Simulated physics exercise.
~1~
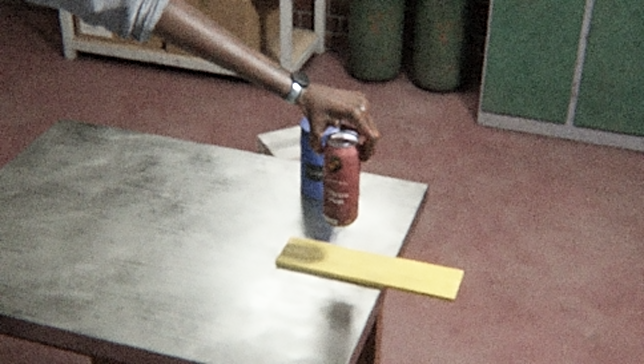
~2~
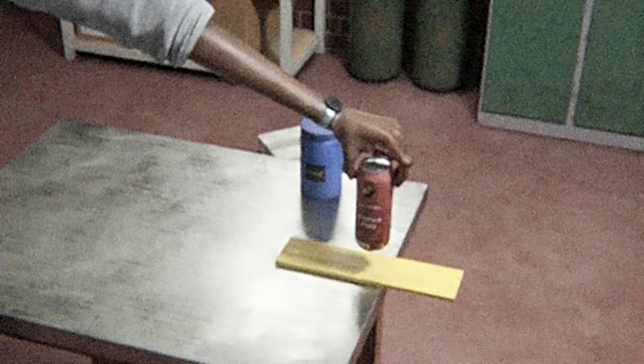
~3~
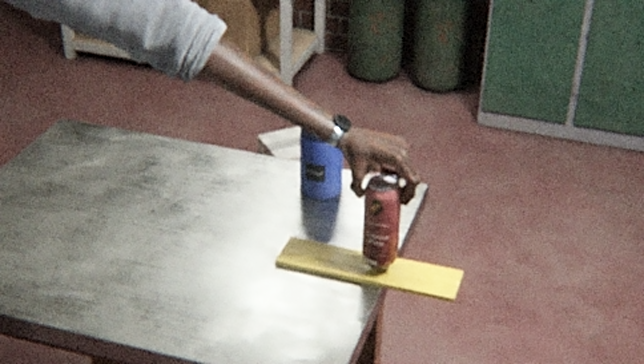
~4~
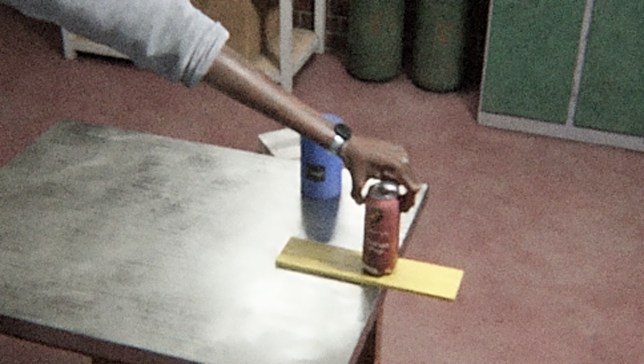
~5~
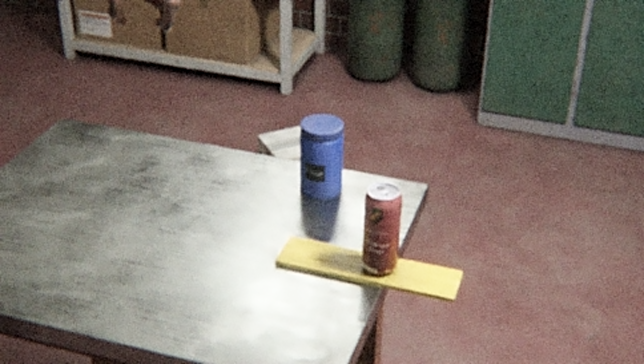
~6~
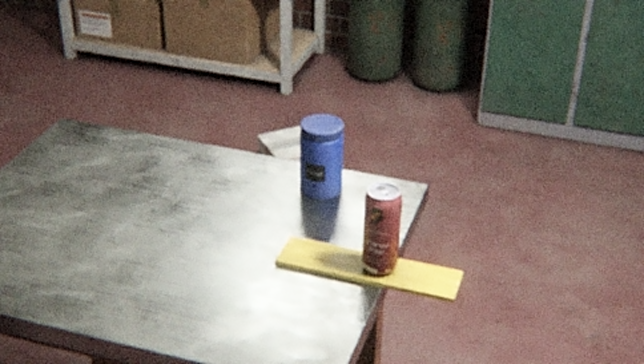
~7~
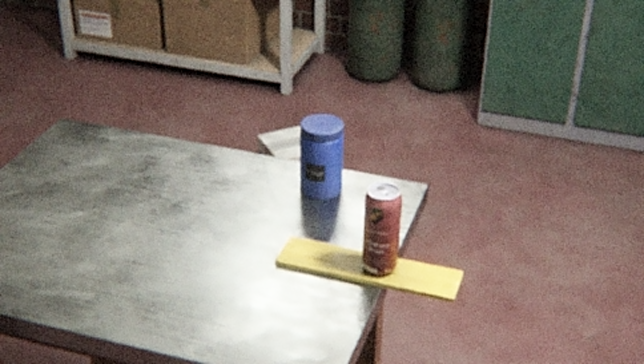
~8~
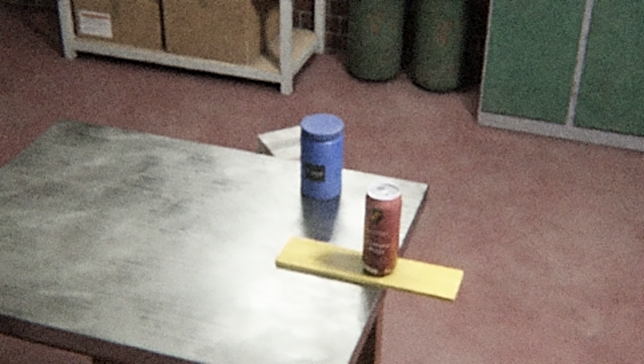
A hand setting a red can upright on a yellow plank overhanging a table edge, then withdrawing as the plank stays put.
